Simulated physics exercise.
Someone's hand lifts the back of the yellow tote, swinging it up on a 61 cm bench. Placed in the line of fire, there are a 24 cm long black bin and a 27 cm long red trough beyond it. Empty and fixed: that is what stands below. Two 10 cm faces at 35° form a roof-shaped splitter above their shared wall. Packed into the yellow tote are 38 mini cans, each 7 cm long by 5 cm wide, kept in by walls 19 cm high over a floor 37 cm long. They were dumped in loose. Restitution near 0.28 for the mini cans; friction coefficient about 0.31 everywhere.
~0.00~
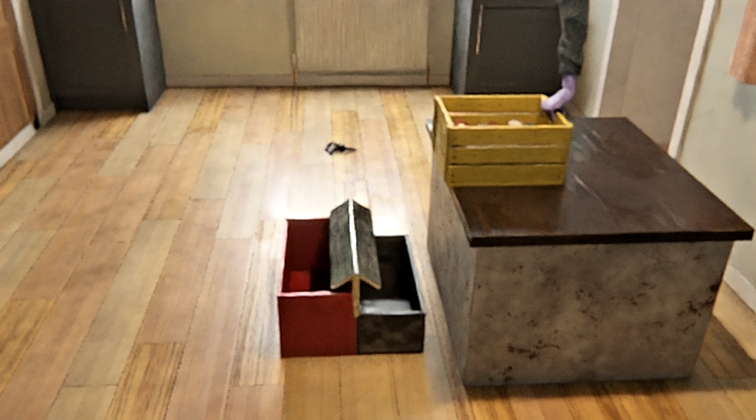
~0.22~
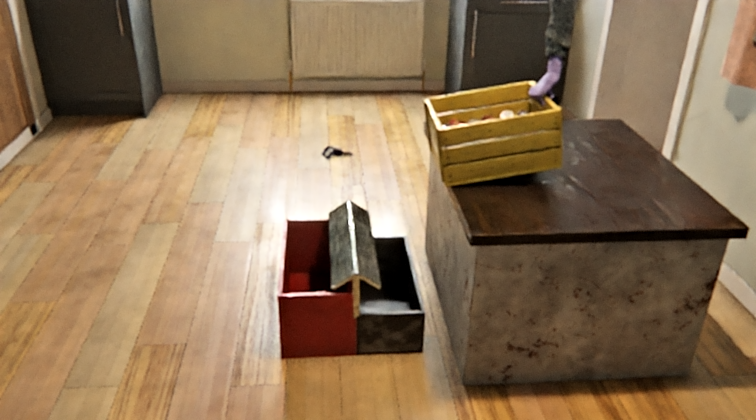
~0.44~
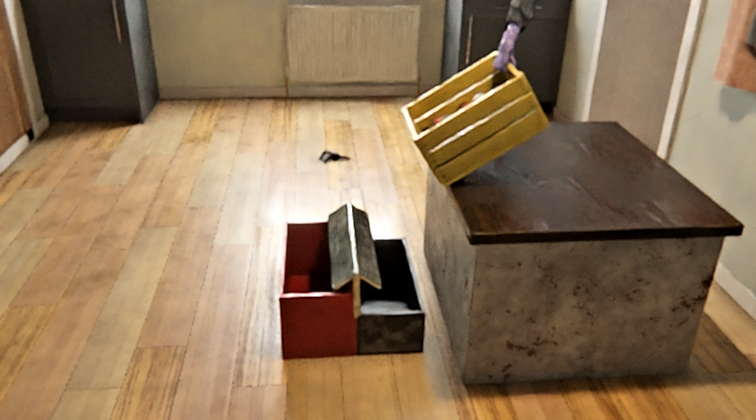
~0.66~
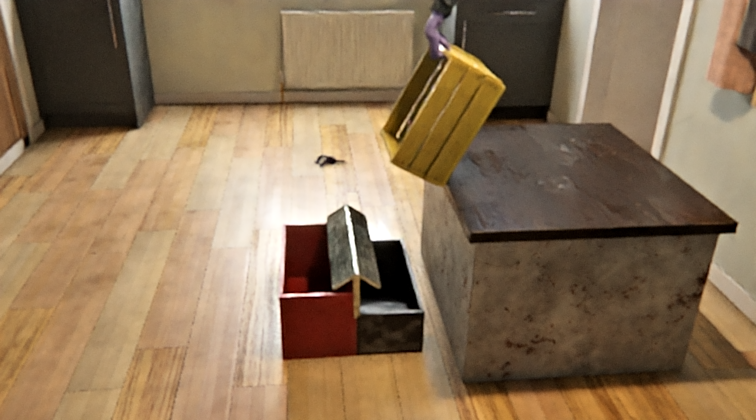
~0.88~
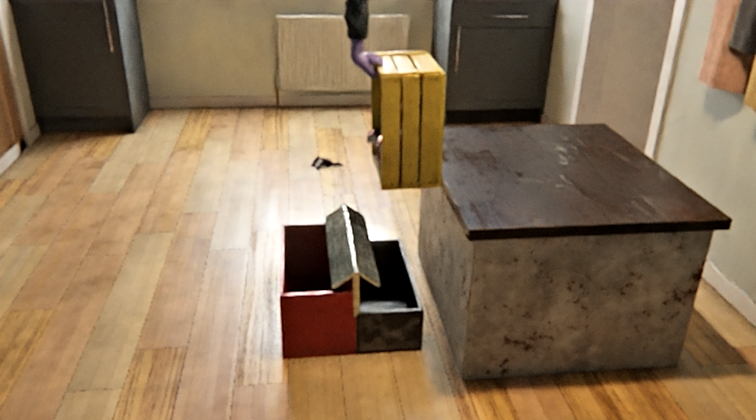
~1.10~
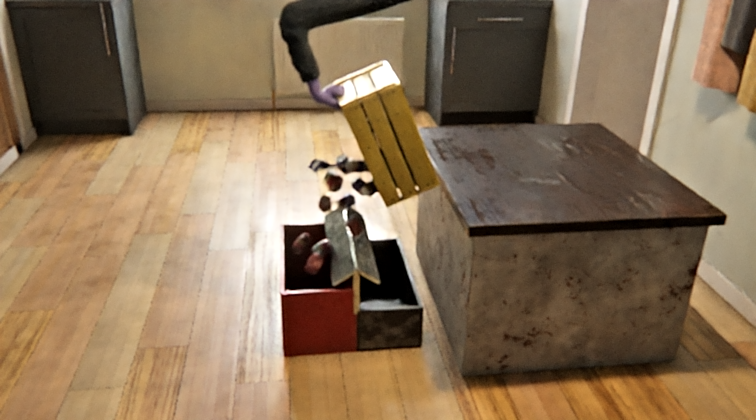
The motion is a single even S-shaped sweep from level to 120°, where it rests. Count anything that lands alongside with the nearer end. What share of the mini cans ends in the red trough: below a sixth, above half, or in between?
Count in the red trough: The majority of them.
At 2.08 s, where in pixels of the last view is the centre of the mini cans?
Centre: Approx. (320, 302).
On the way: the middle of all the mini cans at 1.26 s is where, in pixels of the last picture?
The centre sits near (344, 209).
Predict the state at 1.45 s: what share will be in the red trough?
Estimate for then: Some 60 percent.
After 1.26 s, tilt 120°; 12 still in the yellow tote, 1 in the black bin, 10 in the red trough and 15 in the air.
After 1.45 s, tilt 120°; 4 still in the yellow tote, 2 in the black bin, 22 in the red trough and 10 in the air.
After 1.73 s, tilt 120°; 4 in the black bin, 28 in the red trough and 6 in the air.
Outcome (at 2.08 s), 6 in the black bin and 32 in the red trough. Asked share, 32 of 38, 84 per cent.
